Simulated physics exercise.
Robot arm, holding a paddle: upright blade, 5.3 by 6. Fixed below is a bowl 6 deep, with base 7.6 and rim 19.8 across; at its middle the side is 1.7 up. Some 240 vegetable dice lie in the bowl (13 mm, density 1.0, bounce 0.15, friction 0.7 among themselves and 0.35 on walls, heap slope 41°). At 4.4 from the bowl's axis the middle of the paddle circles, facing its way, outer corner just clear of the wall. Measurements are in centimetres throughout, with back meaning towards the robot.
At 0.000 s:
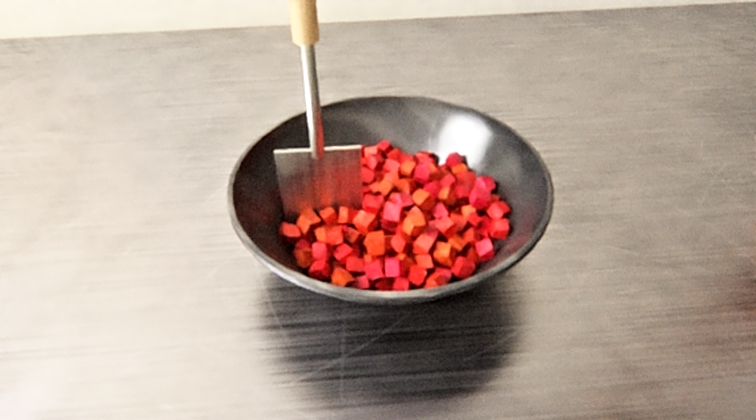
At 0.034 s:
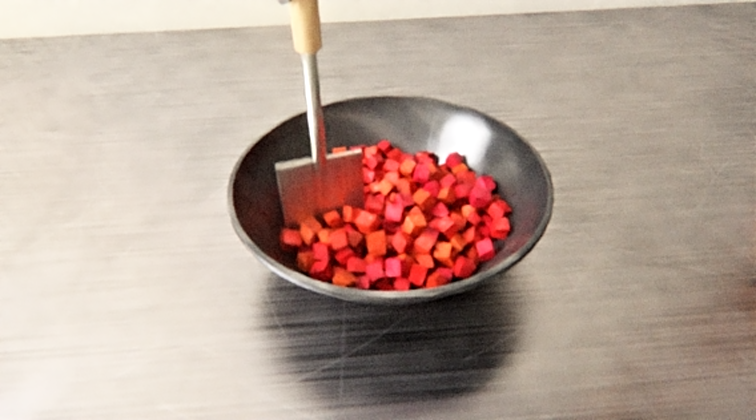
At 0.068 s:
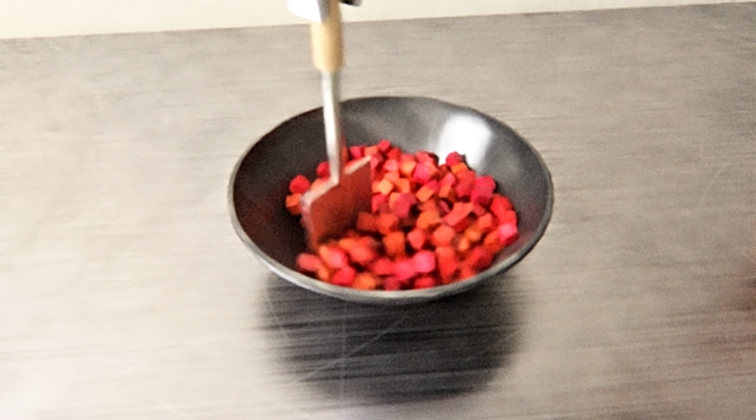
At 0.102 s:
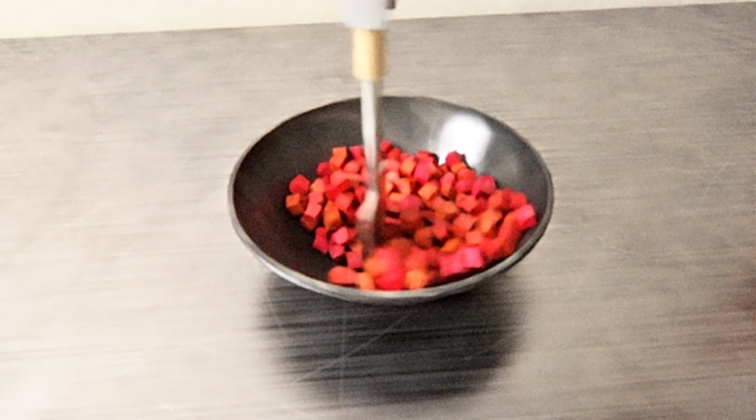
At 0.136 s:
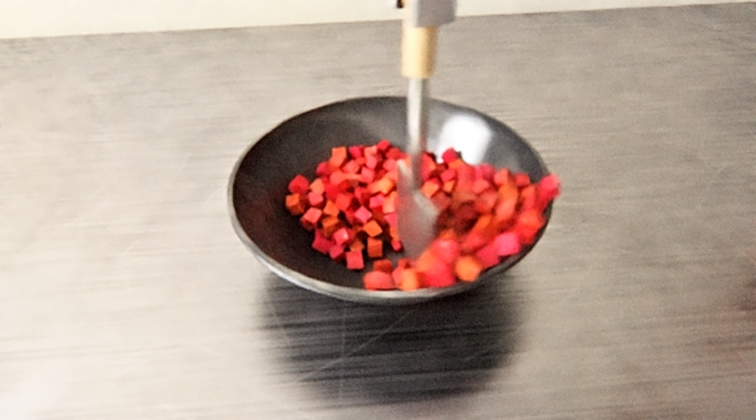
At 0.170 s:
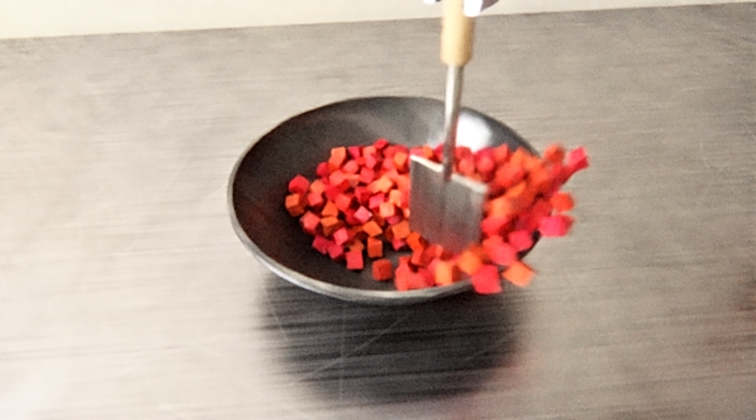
To begin with, a flat metal paddle with a wooden handle stands at the left side of a dark bowl of red and orange cubes. The paddle sweeps along the front toward the right, turning as it goes, and pushes cubes into a heap, some rising over the right rim.
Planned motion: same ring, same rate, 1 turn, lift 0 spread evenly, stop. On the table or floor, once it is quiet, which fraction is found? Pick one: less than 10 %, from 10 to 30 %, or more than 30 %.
More than 30 %.
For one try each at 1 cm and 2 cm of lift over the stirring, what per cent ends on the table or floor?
I'd say some 35 per cent, and some 30 per cent.
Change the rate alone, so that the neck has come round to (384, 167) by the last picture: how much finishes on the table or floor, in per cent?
About 20 per cent.
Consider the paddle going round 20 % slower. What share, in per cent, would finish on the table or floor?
In that case it comes to around 35 percent.
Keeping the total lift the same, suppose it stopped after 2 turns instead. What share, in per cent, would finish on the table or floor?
60 %.
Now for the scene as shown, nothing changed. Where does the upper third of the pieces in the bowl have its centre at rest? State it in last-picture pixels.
(343, 262).
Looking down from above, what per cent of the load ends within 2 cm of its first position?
Some 5 per cent.
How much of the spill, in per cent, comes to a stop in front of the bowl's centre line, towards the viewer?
Around 40 percent of the pieces.
After 0.26 s, 218° round, highest piece 9 above the table; 211 in the bowl, 4 on the table or floor, 29 in flight or on the tool.
After 0.35 s, 301° round, highest piece 10 above the table; 179 in the bowl, 29 on the table or floor, 36 in flight or on the tool.
After 0.60 s, 0° round, highest piece 7 above the table; 149 in the bowl, 94 on the table or floor, 1 in flight or on the tool.
After 1.30 s, 0° round, highest piece 7 above the table; 149 in the bowl, 95 on the table or floor.
At rest, 149 in the bowl, 95 on the table or floor. That is 39 % on the table or floor.
